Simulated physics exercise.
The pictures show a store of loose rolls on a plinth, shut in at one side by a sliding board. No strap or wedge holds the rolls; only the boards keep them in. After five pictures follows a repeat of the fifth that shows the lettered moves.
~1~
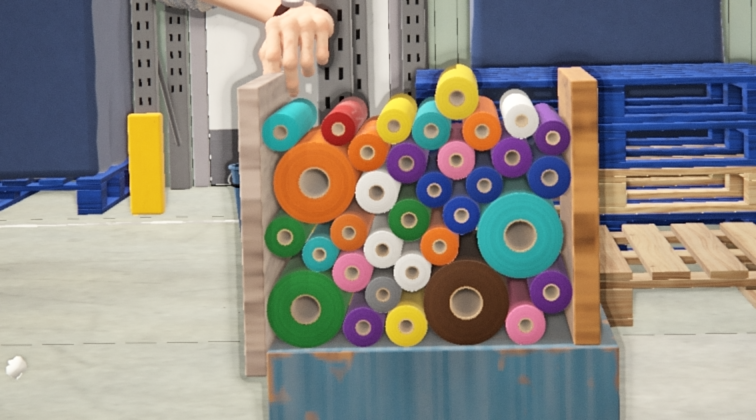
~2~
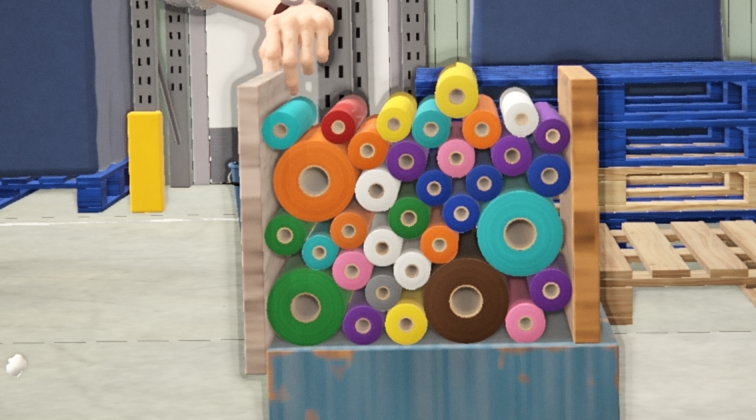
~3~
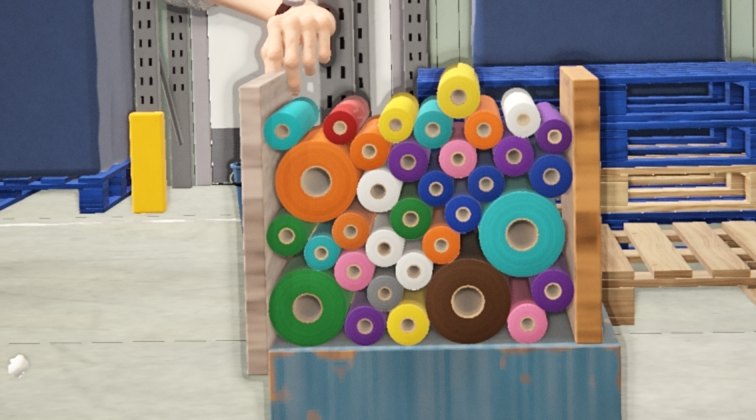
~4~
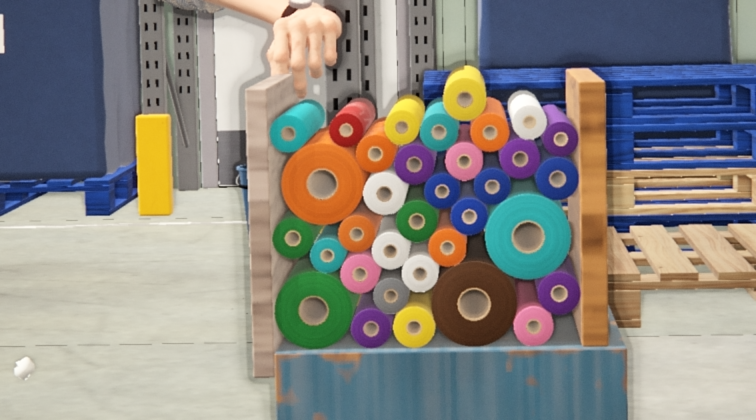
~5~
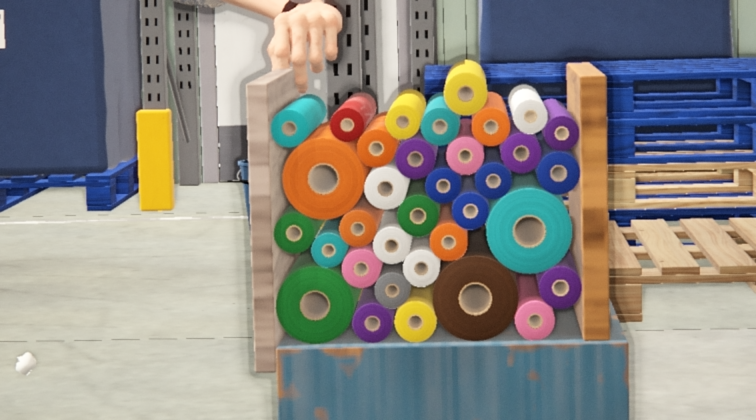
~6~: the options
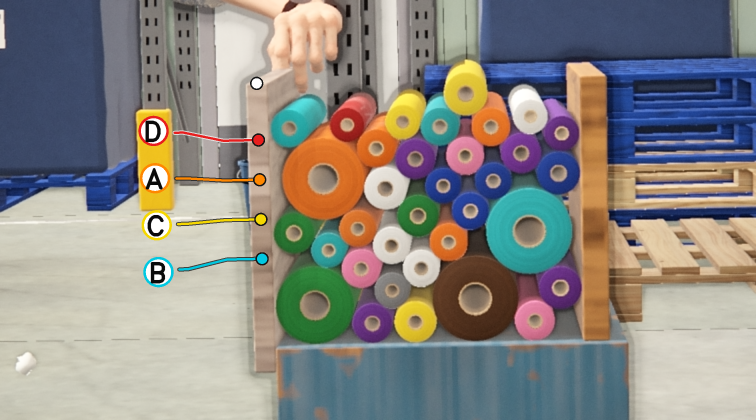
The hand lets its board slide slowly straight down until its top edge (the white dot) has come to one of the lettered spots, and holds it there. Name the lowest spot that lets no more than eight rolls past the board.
Down to B.
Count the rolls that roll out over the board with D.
It comes to none.
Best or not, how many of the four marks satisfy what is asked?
Four of the four.
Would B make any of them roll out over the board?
Yes, at B.
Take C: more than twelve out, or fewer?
Fewer than twelve.
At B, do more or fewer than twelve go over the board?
It loses fewer than twelve.
On the marked copy, A at (259, 180); B at (262, 259); C at (261, 219); D at (258, 140); the white dot at (256, 83).
Taking B. A third of the way, top of the board (271, 162).
Two thirds of the way, top of the board (274, 252).
When it is over, top of the board (274, 257), one out over the board.
As for the rest, A one out over the board; C one out over the board; D none out over the board.
